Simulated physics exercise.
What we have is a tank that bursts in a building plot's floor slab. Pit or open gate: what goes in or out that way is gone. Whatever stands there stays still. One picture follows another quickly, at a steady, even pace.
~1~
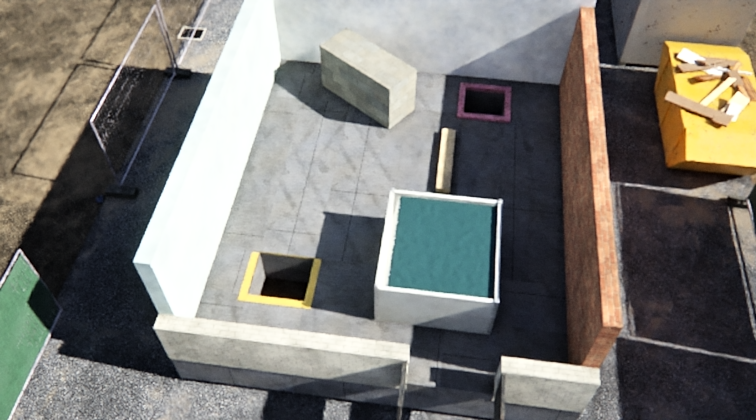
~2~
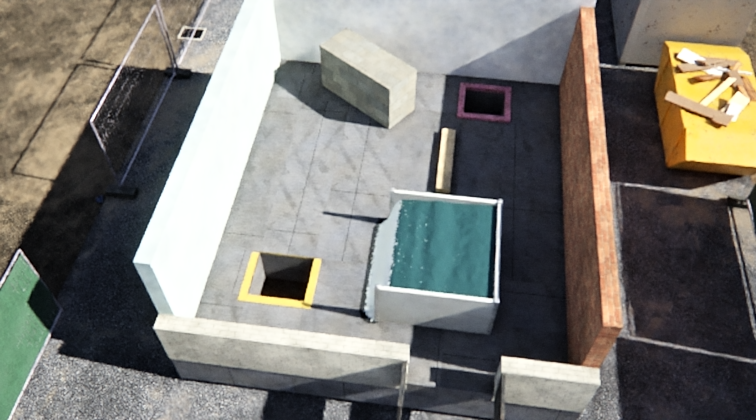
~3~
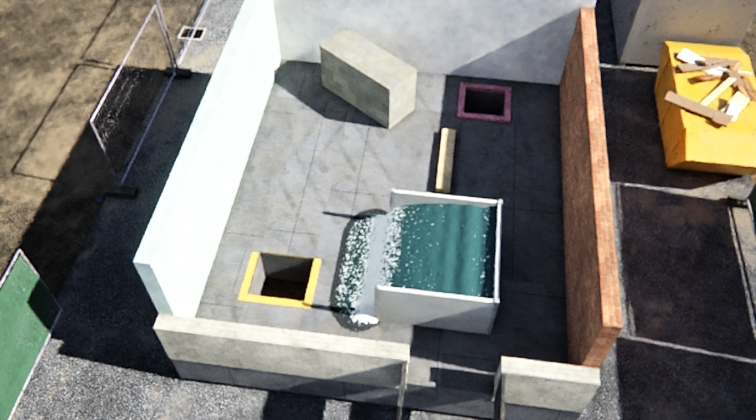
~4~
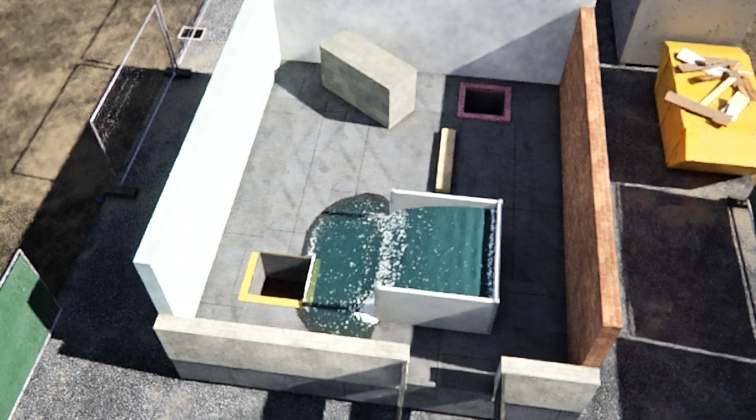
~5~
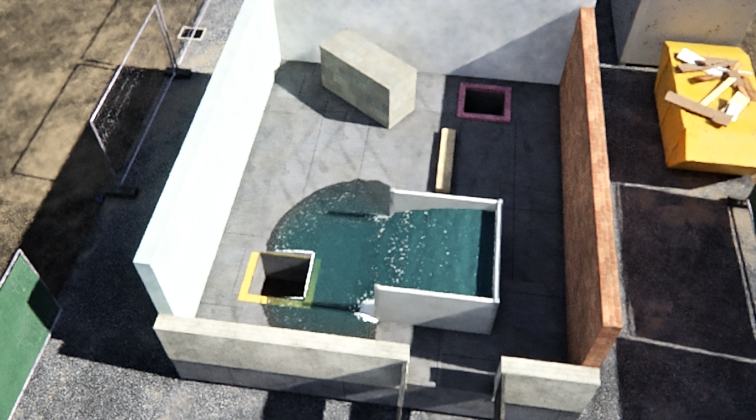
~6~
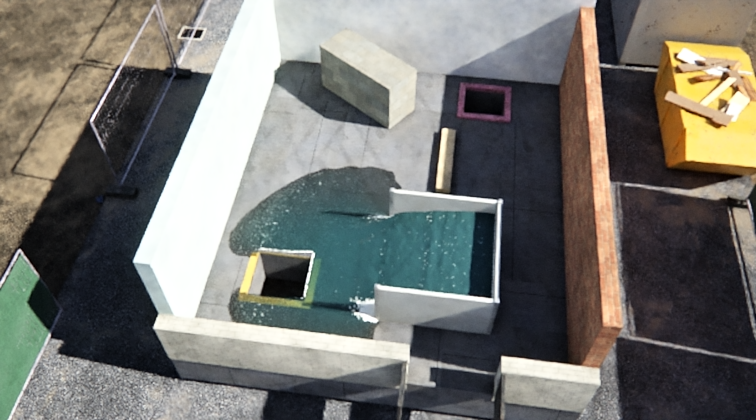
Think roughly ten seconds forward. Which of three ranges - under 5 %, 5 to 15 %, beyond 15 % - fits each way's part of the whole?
Result: The gate swallows below five per cent; the yellow pit swallows beyond fifteen per cent; the pink pit swallows below five per cent.
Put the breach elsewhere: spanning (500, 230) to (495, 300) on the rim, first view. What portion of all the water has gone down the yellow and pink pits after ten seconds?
Yellow takes 8 in a hundred, pink takes 15 in a hundred.
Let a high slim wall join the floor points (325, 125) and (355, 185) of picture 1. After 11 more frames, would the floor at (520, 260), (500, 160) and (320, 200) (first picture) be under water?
Result, listed order: Spot 1 kept clear of the flood, spot 2 kept clear of the flood, spot 3 reached by the flood.
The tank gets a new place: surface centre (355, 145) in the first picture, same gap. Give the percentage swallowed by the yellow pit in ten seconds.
The yellow pit gets around 30 per cent.
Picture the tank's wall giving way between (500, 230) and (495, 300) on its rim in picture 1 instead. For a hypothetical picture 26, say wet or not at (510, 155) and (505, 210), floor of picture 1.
Submerged, submerged.
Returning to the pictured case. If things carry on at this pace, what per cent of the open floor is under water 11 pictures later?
Roughly 40 %.
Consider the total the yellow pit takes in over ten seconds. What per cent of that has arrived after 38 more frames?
Roughly 85 percent.
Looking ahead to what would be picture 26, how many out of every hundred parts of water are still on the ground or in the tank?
My figure is close to 58 percent.
A moment on, water covers 35 % of the floor; the gate 0 %, the yellow pit 16 %, the pink pit 0 %.
Next, water covers 40 % of the floor; the gate 0 %, the yellow pit 27 %, the pink pit 0 %.
Then, water covers 45 % of the floor; the gate 0 %, the yellow pit 42 %, the pink pit 0 %.
Later, water covers 60 % of the floor; the gate 0 %, the yellow pit 53 %, the pink pit 0 %.
In the end, water covers 75 % of the floor; the gate 1 %, the yellow pit 62 %, the pink pit 0 %.
